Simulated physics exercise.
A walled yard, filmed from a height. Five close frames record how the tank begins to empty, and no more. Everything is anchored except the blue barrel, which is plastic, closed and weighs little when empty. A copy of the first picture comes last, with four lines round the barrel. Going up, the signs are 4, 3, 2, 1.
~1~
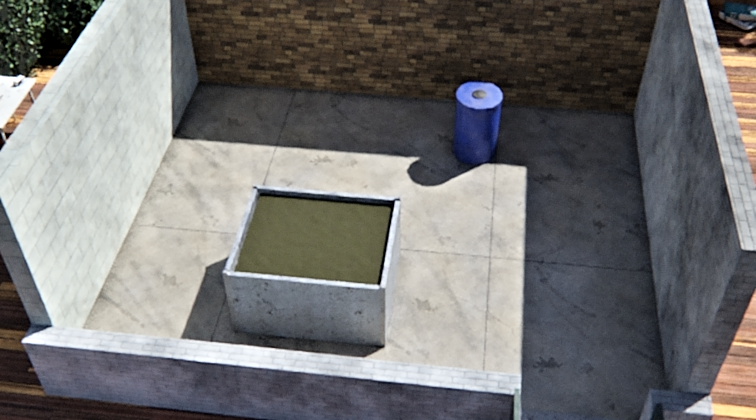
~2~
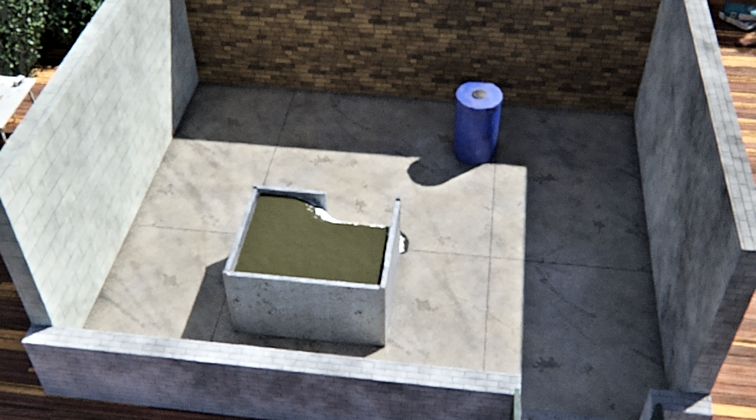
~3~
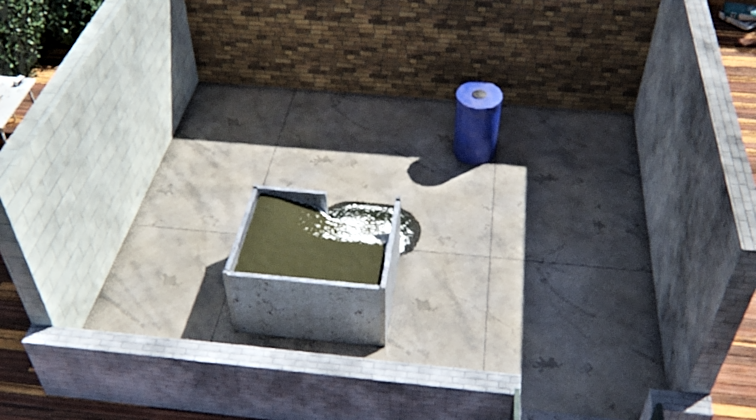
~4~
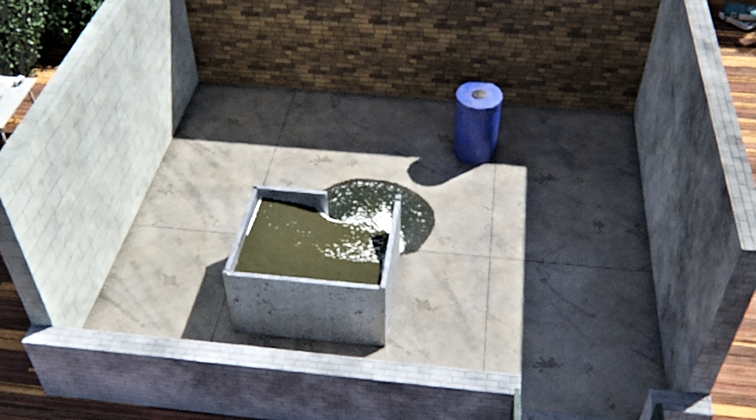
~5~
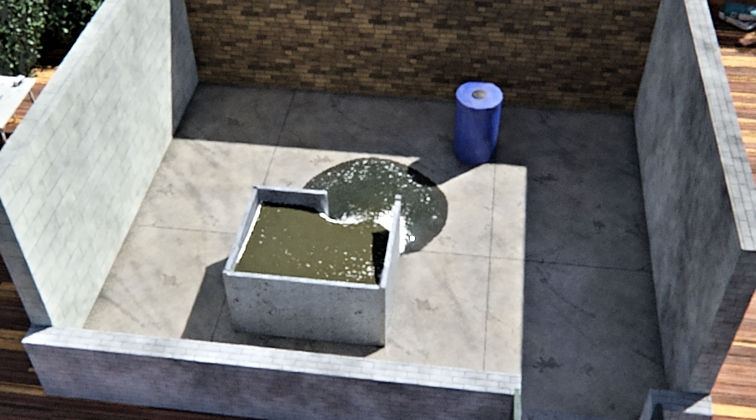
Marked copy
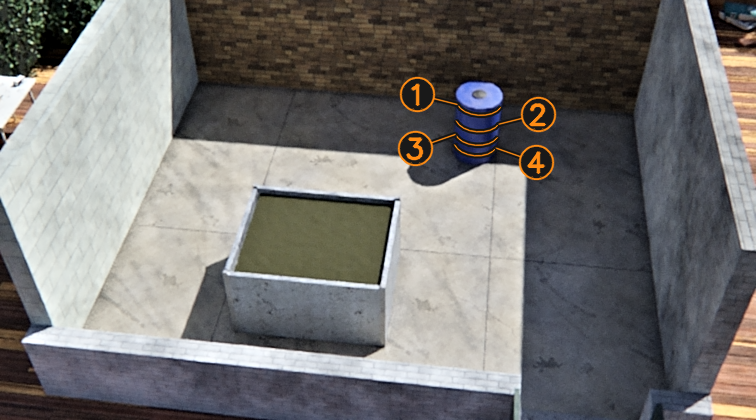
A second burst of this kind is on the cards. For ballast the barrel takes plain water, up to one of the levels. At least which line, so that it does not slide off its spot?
Go for 3.
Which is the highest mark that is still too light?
That is mark 4.
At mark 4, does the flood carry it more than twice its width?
No, less.
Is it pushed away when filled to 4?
Yes, that goes wrong.
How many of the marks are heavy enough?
Three.
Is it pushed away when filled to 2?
No, that is safe.
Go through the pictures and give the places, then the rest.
The first frame shows lid of the blue barrel at (479, 94); tank full, its middle at (316, 239); open gate at (584, 384).
In the second frame, water covers 1 % of the ground, mostly out of sight from here.
In the third frame, water covers 3 % of the ground, mostly out of sight from here.
In the fourth frame, 5 % of the ground under water, its edge towards the barrel at (419, 209).
The fifth frame shows lid of the blue barrel at (479, 94); 8 % of the ground under water, its edge towards the barrel at (433, 187).
In orange, 1 at (478, 115); 2 at (476, 131); 3 at (475, 145); 4 at (474, 155); from the bottom up 4, 3, 2, 1.
Choosing 1, it does not move.
Choosing 2, it does not move.
Choosing 3, it does not move.
Choosing 4, it is pushed about its own width away.
